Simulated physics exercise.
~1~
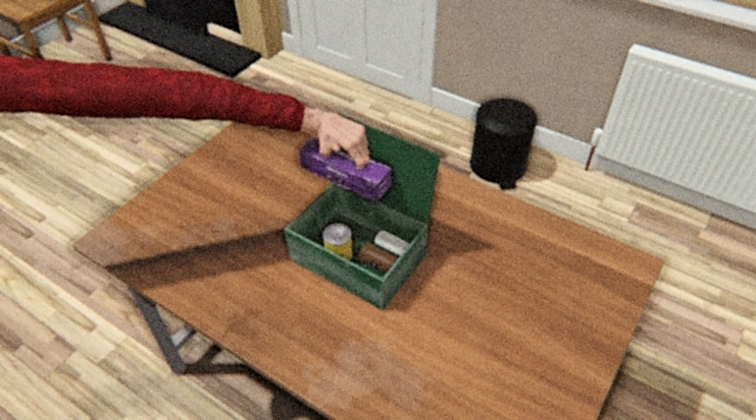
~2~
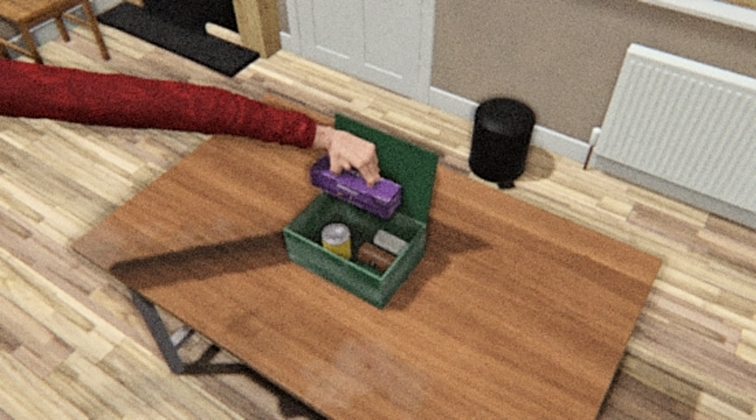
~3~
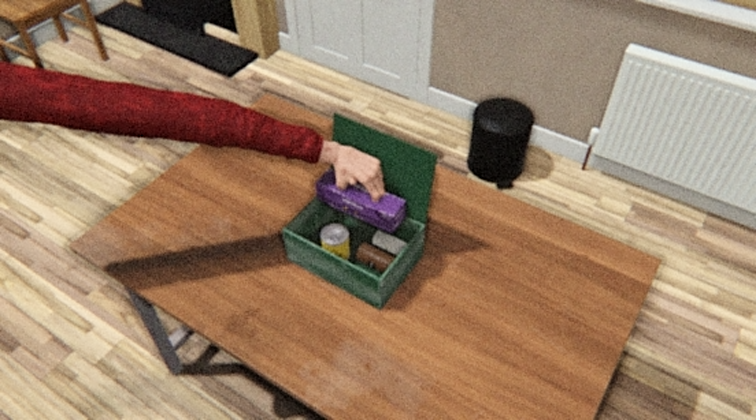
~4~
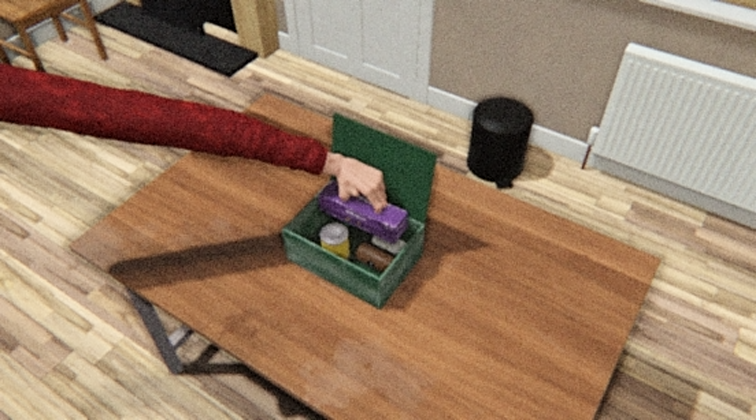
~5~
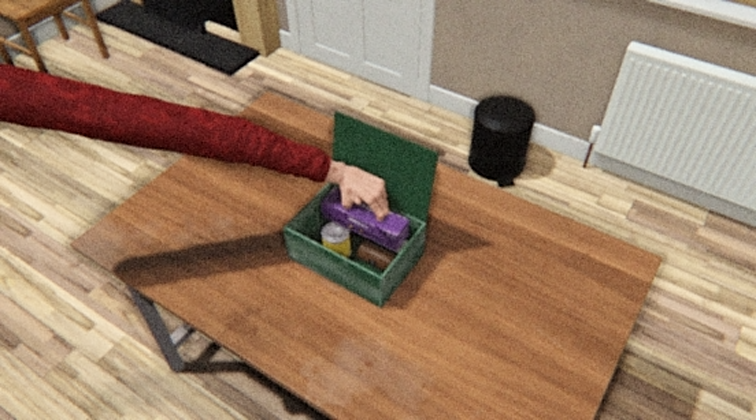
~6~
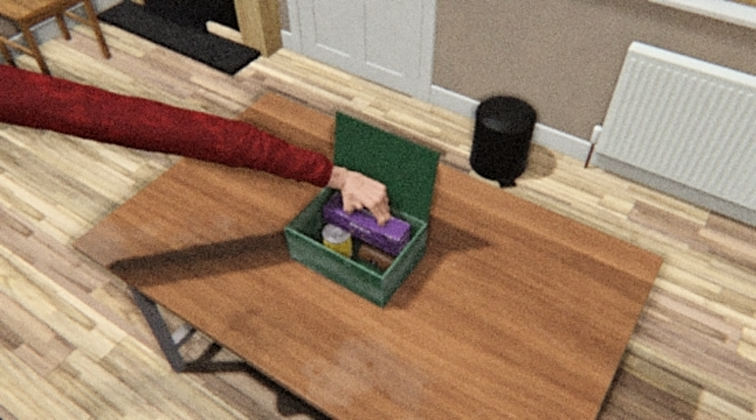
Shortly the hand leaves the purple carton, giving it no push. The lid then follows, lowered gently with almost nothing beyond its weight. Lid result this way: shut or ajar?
Shut.
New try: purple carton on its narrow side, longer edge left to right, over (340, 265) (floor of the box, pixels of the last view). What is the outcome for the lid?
Note: It fails to lower.
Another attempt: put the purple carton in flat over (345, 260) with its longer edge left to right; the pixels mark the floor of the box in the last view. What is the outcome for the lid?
That way the lid ends up partly open.
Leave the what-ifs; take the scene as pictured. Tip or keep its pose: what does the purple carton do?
Observation: It tilts over.
Then, 1.10 s after the last picture, lid starting down; purple carton tipped 52° from how it was near (367, 233); brown shaker rolled a little.
Then, 1.80 s after the last picture, lid 40° above the rim; purple carton tipped 36° from how it was near (367, 236); brown shaker rolled about its own width.
At rest, lid shut; tipped over in the box, purple carton; moved from the start, brown shaker; the other 2 in place. Seen from the same camera at the end, purple carton near (367, 236).
